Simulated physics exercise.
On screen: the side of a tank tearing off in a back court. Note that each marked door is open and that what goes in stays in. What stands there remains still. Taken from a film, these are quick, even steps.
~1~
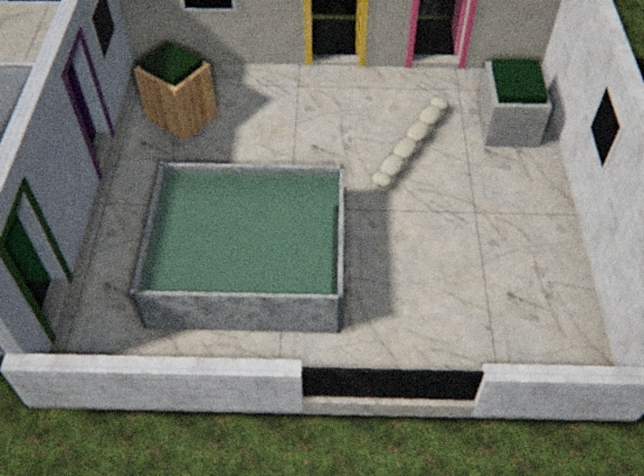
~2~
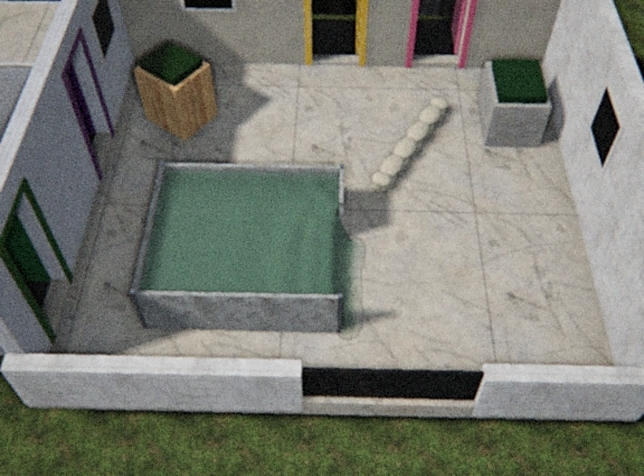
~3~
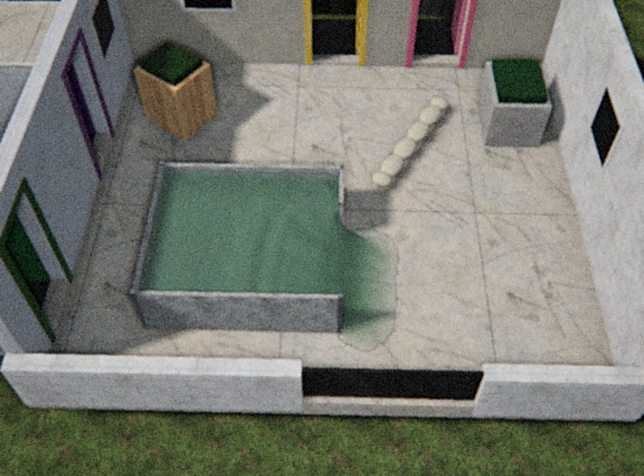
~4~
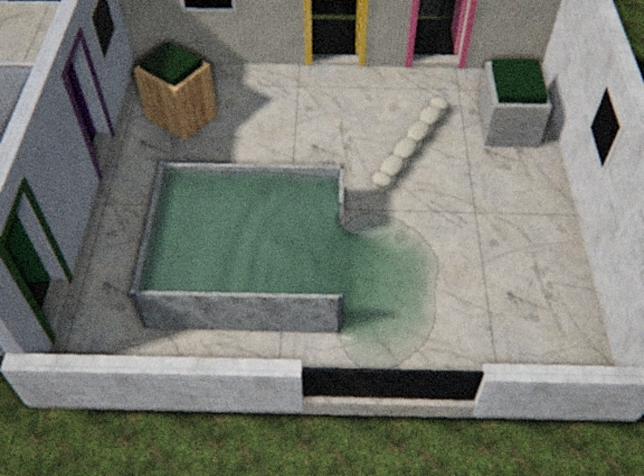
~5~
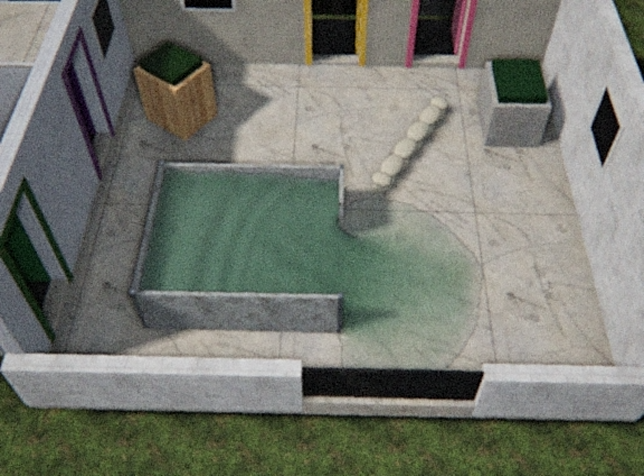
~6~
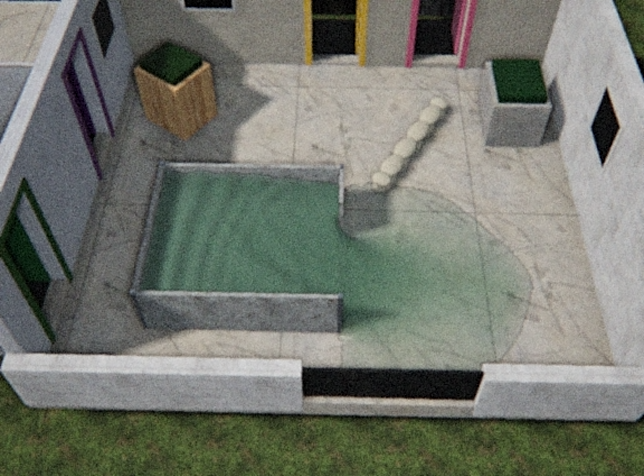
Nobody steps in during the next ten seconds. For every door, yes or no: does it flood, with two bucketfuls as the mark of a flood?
Green door: No, yellow door: No, purple door: No, pink door: Yes.
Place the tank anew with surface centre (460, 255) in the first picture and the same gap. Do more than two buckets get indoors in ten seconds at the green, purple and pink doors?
I'd say the green door overshoots, the purple door stops short and the pink door stops short.
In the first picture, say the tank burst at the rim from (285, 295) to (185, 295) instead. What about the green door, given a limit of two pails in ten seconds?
The green one exceeds the limit.
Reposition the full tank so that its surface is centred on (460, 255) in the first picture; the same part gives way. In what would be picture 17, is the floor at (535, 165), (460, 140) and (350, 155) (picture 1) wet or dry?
In the order asked: Reached by the flood, reached by the flood, not reached.
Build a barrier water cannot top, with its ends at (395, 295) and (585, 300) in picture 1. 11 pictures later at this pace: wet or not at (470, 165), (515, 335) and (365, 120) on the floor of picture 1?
Results in order: Swamped / swamped / bone-dry.
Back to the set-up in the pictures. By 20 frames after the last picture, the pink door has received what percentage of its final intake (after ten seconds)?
I get 0 per cent.
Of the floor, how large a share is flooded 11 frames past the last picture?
Around 30 percent, give or take.
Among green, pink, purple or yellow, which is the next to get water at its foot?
That would be the pink-painted one.
A moment on, water covers 30 % of the floor; the green door not reached, the yellow door not reached, the purple door not reached, the pink door not reached.
Next, water covers 30 % of the floor; the green door not reached, the yellow door not reached, the purple door not reached, the pink door not reached.
Then, water covers 40 % of the floor; the green door not reached, the yellow door not reached, the purple door not reached, the pink door not reached.
Later, water covers 65 % of the floor; the green door not reached, the yellow door wet at the sill, nothing in, the purple door not reached, the pink door under two buckets in.
In the end, water covers 95 % of the floor; the green door wet at the sill, nothing in, the yellow door wet at the sill, nothing in, the purple door wet at the sill, nothing in, the pink door far over two buckets in.
